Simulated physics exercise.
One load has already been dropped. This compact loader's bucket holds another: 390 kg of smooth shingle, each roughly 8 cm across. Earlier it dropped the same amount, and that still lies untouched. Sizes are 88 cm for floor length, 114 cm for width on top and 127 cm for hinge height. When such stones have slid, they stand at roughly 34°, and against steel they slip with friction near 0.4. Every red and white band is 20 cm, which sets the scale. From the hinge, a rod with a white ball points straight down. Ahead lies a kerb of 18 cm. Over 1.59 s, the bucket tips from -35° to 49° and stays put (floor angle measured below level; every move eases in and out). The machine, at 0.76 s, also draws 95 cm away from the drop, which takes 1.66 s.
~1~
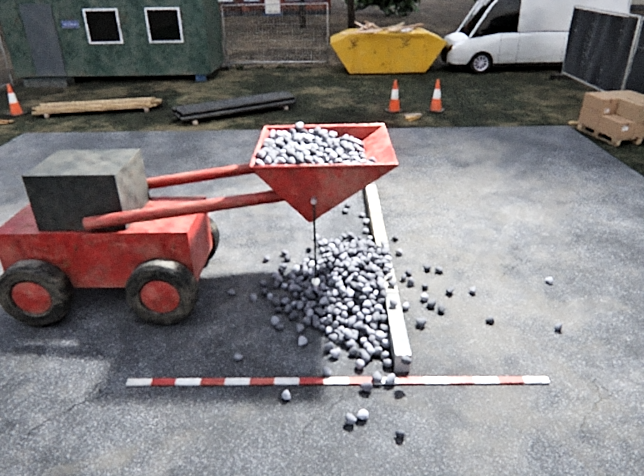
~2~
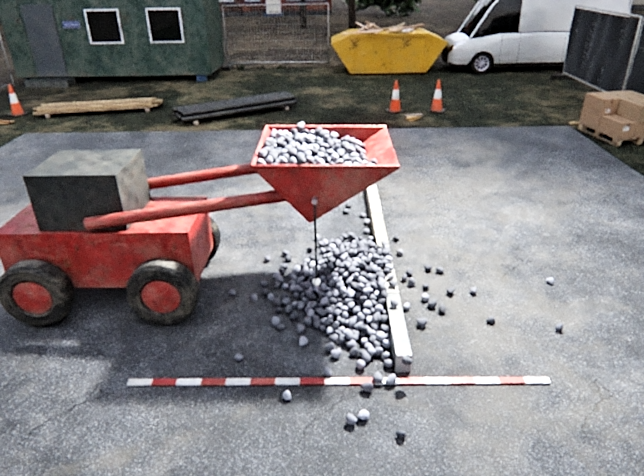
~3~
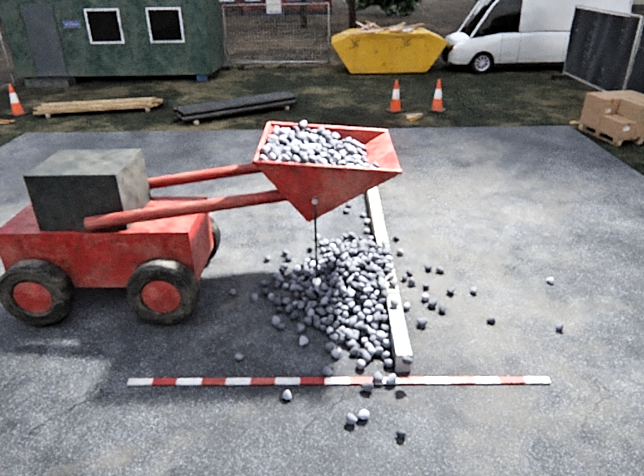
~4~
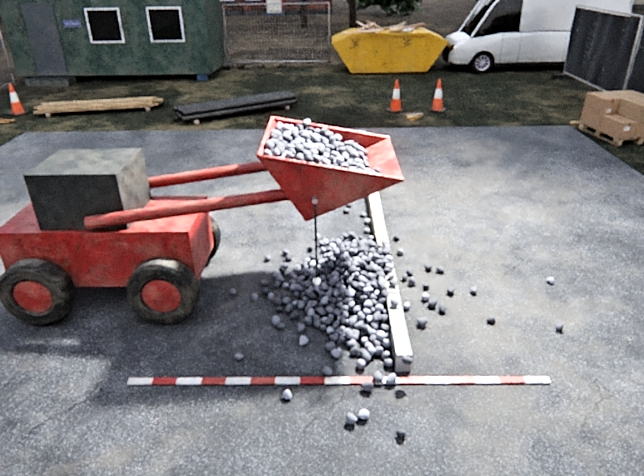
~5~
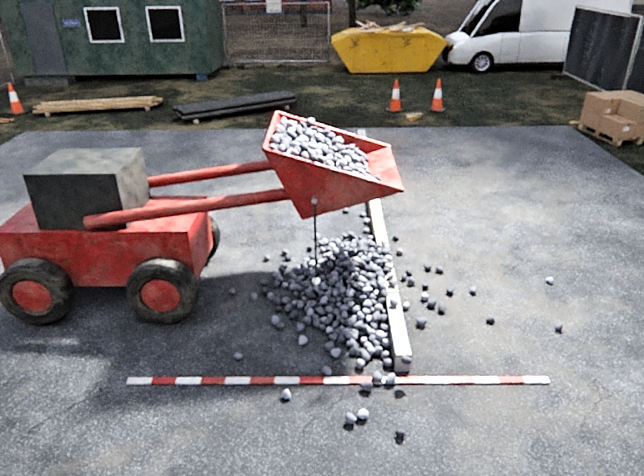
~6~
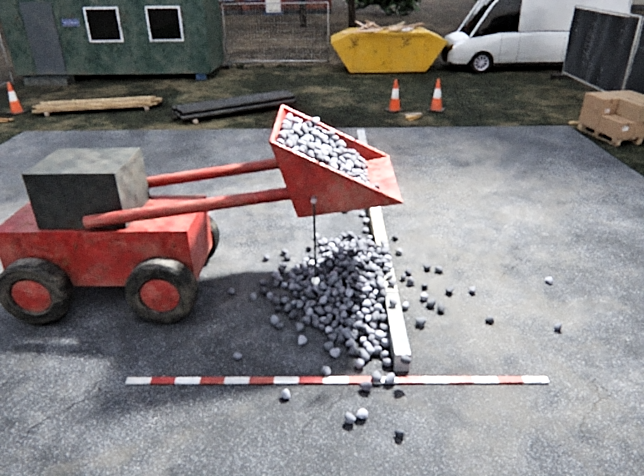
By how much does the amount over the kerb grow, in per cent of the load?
About 24 per cent.
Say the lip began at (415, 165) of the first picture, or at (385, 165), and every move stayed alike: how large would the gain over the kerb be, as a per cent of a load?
35 % and 10 %.
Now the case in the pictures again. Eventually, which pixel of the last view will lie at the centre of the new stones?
The centre sits about (351, 278).
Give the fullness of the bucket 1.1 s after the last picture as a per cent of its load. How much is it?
Estimate: 0 % remaining inside, roughly.
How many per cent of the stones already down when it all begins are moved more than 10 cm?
25 %.
Then, 0.6 s after the last picture the floor is at 36°; in per cent of one load, 78 in the bucket, 119 on this side of the kerb, 3 over the kerb; the foremost stones are at (477, 293).
Then, 1.1 s after the last picture the floor is at 49°; in per cent of one load, 2 in the bucket, 175 on this side of the kerb, 23 over the kerb; the foremost stones are at (494, 299).
Then, 2.3 s after the last picture the floor is at 49°; in per cent of one load, 0 in the bucket, 173 on this side of the kerb, 26 over the kerb; the foremost stones are at (543, 300).
Then, 4.9 s after the last picture the floor is at 49°; in per cent of one load, 0 in the bucket, 173 on this side of the kerb, 26 over the kerb; the foremost stones are at (543, 300). Net gain over the kerb, 24.
